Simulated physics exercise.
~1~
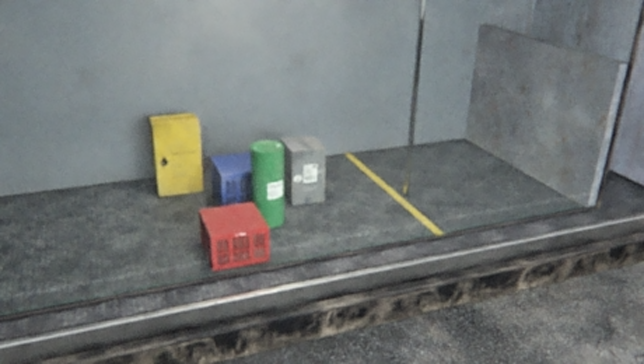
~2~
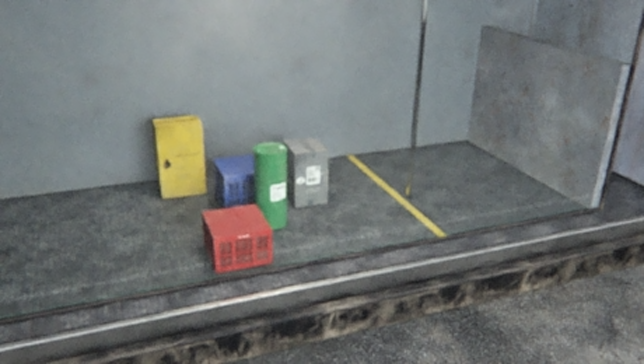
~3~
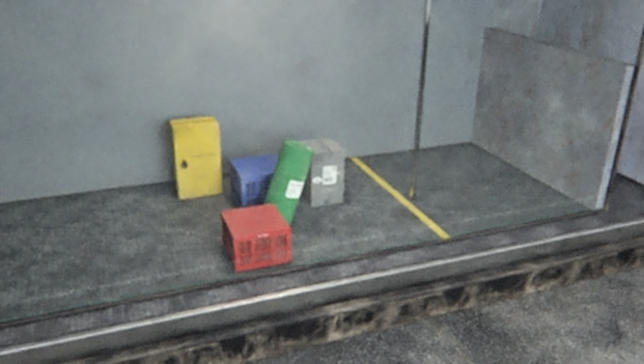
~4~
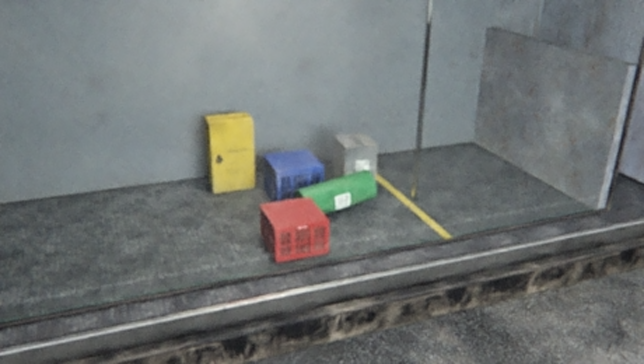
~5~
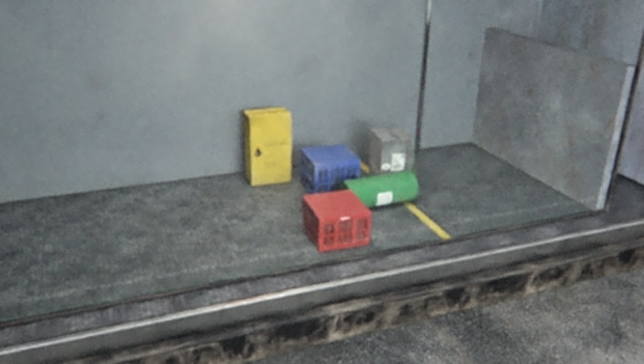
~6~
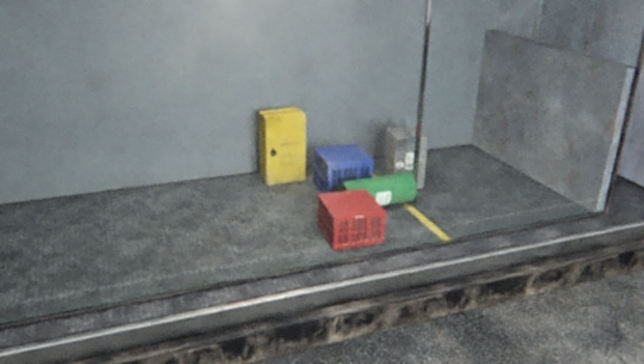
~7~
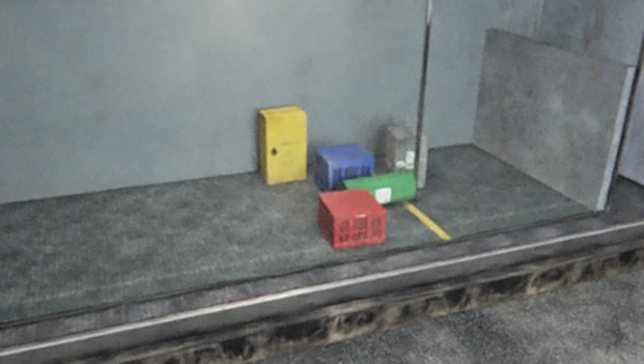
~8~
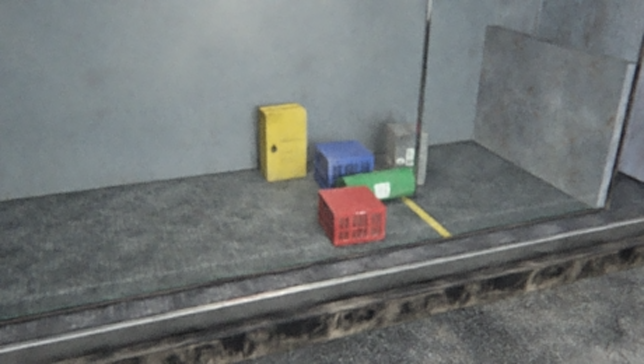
The video shows a yellow box, blue and red crates, a green drum and a grey pack on a grey floor; the drum topples rightward as everything slides right, then all settle, the grey pack past the yellow line and the others short of it.
